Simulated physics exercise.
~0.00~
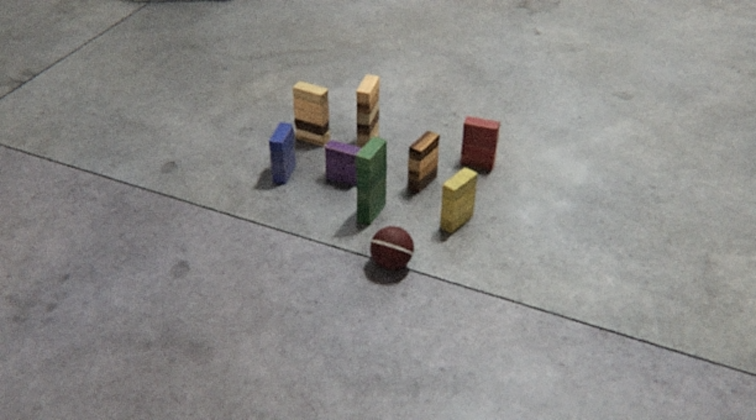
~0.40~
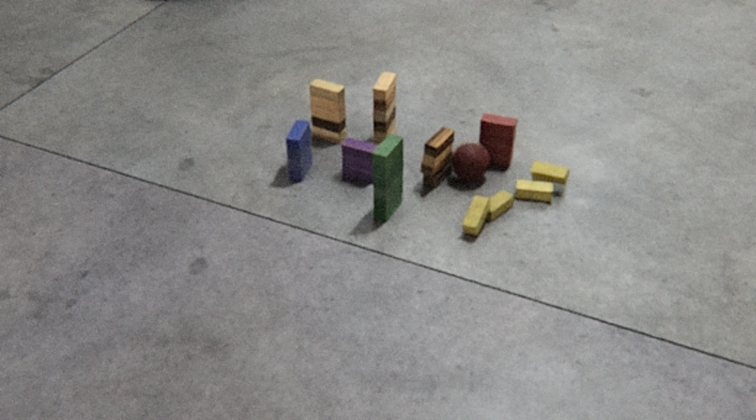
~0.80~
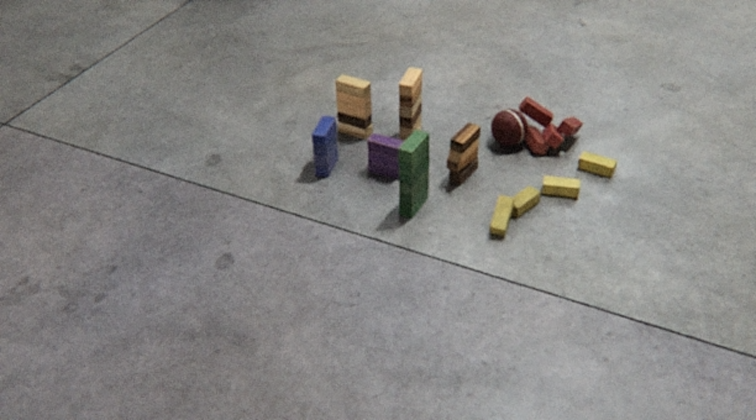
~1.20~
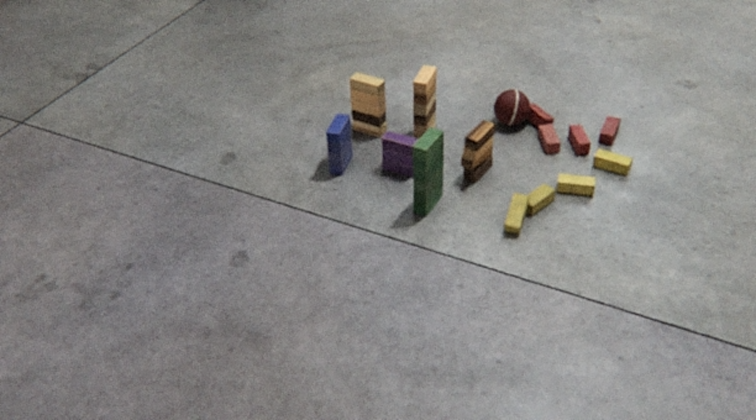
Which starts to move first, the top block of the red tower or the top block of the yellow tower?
The top block of the yellow tower moves first. The top block of the red tower is still in place when the yellow tower has already come down.
